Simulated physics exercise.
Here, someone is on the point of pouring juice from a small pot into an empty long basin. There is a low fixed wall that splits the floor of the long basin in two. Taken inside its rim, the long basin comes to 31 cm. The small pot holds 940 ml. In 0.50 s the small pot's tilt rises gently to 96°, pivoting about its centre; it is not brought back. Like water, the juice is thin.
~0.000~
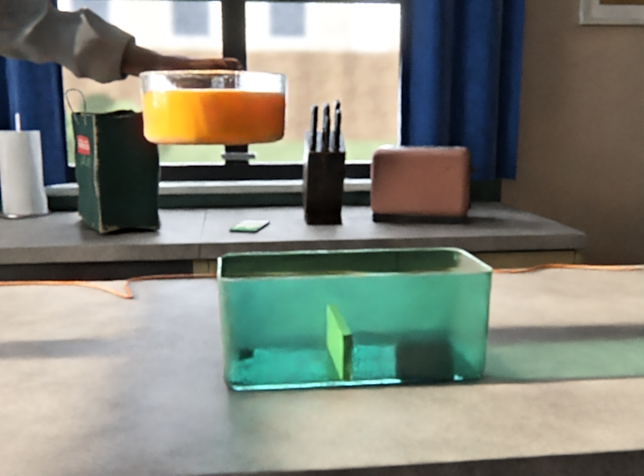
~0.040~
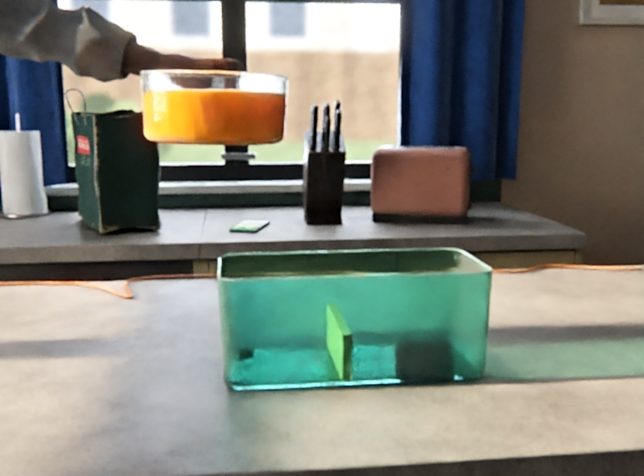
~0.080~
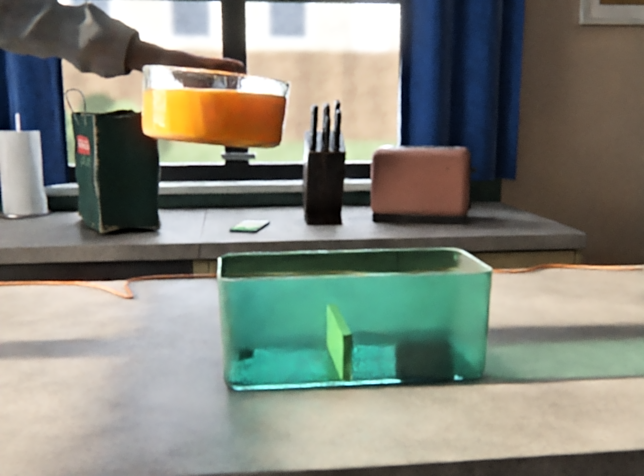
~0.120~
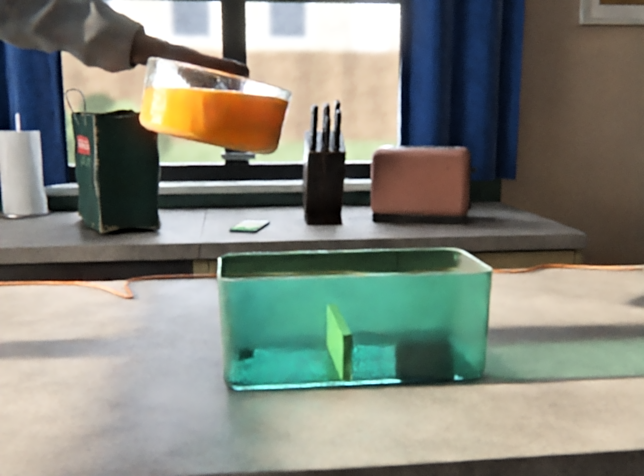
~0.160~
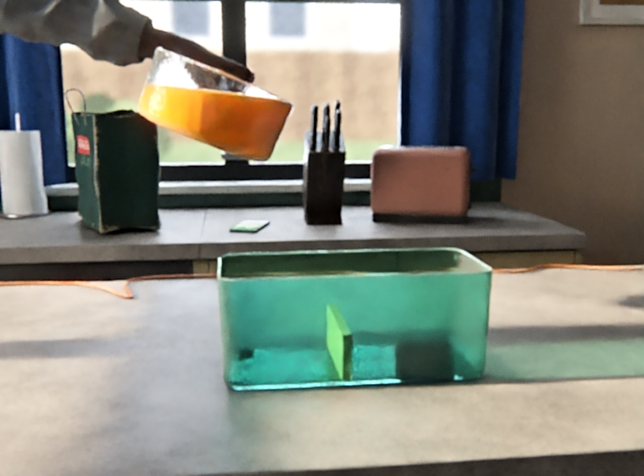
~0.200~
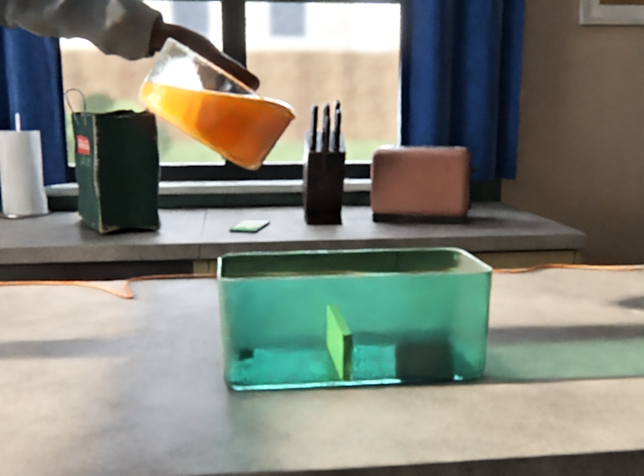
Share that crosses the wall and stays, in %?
42 %.
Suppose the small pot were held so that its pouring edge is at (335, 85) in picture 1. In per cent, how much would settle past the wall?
It would then come to around 80 percent.
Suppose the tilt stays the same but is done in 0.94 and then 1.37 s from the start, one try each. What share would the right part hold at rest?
The first try gives 60 percent and the second 65 percent.
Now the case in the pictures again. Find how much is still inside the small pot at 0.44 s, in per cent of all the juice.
Roughly 26 percent.
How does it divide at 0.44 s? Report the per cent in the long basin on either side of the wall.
About 4 left, about 10 right.
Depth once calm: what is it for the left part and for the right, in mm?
Left roughly 30 mm; right roughly 20 mm.
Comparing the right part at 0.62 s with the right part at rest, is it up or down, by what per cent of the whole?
The share moves down, by some 6 per cent.
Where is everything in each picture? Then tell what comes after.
The first frame shows tilt 0°; pouring edge (285, 77); surface from (146, 93) to (283, 93); the long basin's rim runs from (220, 268) to (476, 261); the wall's top is at (339, 319).
The second frame shows tilt 2°; pouring edge (286, 79); surface from (146, 92) to (283, 94).
The third frame shows tilt 6°; pouring edge (288, 85); surface from (147, 90) to (284, 95).
The fourth frame shows tilt 13°; pouring edge (290, 94); surface from (147, 89) to (287, 98).
The fifth frame shows tilt 22°; pouring edge (291, 106); surface from (148, 88) to (290, 102).
The sixth frame shows tilt 33°; pouring edge (290, 121); surface from (147, 84) to (282, 109); 3 per cent is over the edge.
After 0.44 s the tilt is 93° and 27 per cent is still to pour, 4 is left of the wall and 11 right of it.
After 0.62 s the tilt is 96° and 8 per cent is still to pour, 35 is left of the wall and 48 right of it.
After 0.80 s the tilt is 96° and 2 per cent is still to pour, 42 is left of the wall and 38 right of it.
After 1.00 s the tilt is 96° and 1 per cent is still to pour, 53 is left of the wall and 42 right of it.
In the end 54 per cent lies left of the wall, 42 right of it and 4 outside.
